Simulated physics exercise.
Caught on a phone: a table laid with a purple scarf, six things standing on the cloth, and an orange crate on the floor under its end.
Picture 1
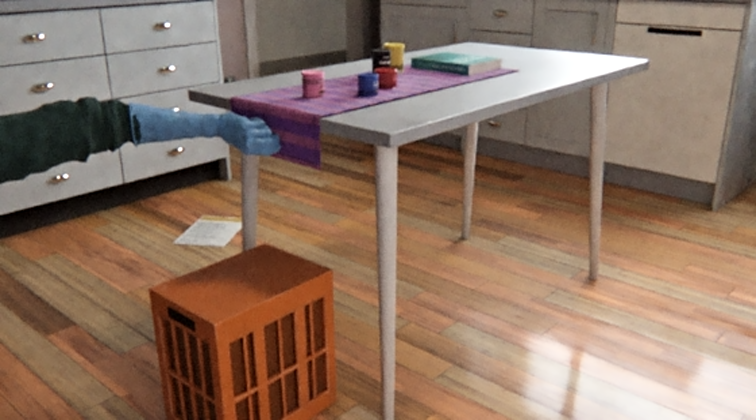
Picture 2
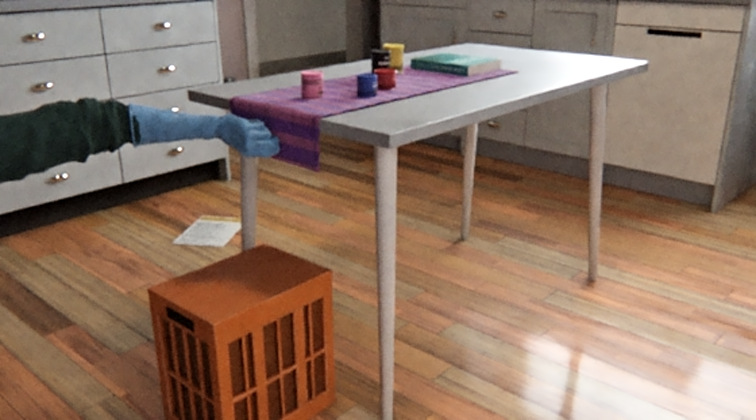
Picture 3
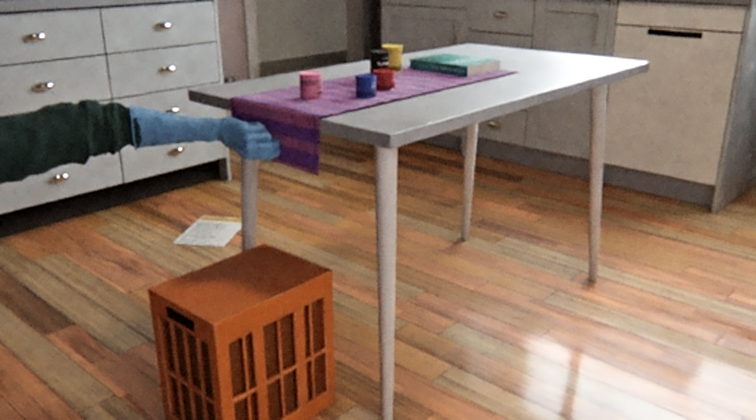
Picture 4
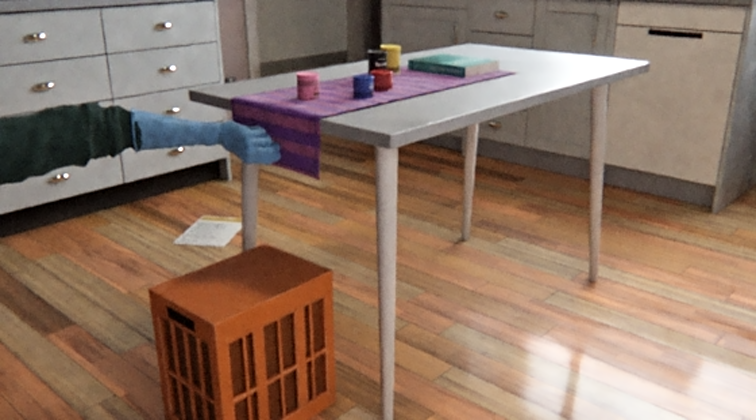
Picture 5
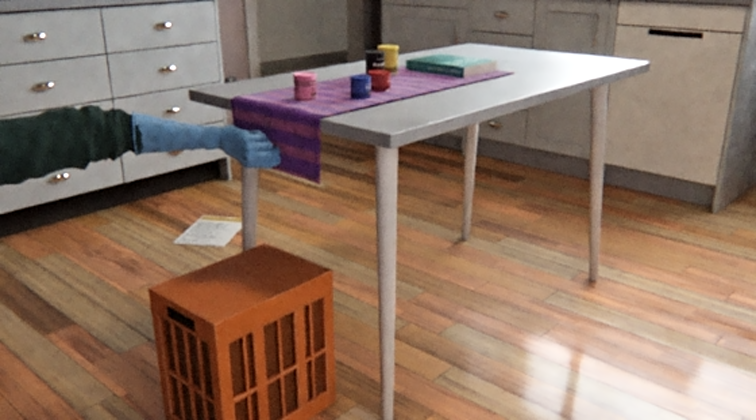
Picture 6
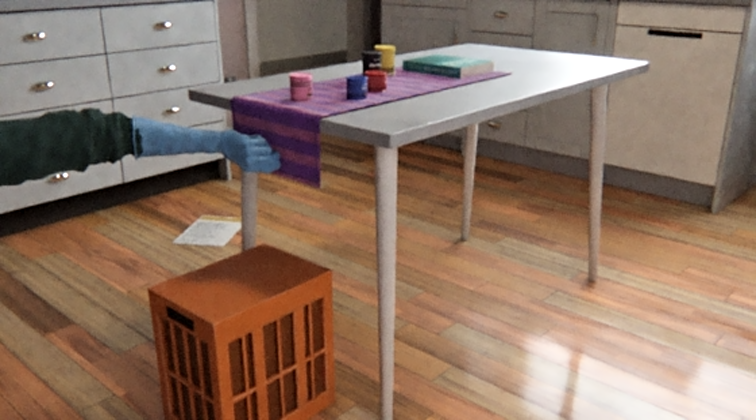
A blue-gloved hand on a dark-green-sleeved arm reaches in from the left to the end of a pale table in a wood-floored kitchen, seen from slightly above. Pink, blue, red, black and yellow pots and a teal book stand on a purple striped cloth, with an orange crate below. The hand draws the cloth slightly downward, its hem lowering and the objects shifting slightly left together, while the camera stays still.
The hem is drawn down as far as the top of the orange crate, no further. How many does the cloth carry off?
The answer is two.
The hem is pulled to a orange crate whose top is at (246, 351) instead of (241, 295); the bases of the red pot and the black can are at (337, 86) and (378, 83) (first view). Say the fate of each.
The red pot is carried off; the black can drops off.
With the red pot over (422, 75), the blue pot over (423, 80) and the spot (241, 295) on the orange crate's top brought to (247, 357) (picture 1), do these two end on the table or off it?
The red pot remains up; the blue pot does not fall.
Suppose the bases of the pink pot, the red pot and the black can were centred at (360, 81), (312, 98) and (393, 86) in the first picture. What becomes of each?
The pink pot stays on, the red pot comes down, the black can keeps its place on top.
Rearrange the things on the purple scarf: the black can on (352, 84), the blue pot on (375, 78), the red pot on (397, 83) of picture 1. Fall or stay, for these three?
The black can does not fall, the blue pot keeps its place on top, the red pot stays on.
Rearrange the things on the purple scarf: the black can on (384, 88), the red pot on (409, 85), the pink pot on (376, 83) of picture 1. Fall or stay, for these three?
The black can remains up, the red pot holds on, the pink pot survives.
Soon after, hem near (277, 237); pink pot gone.
After that, hem on the crate; pink pot and blue pot gone.
In the end, hem on the crate; pink pot and blue pot gone. Over the edge go two.
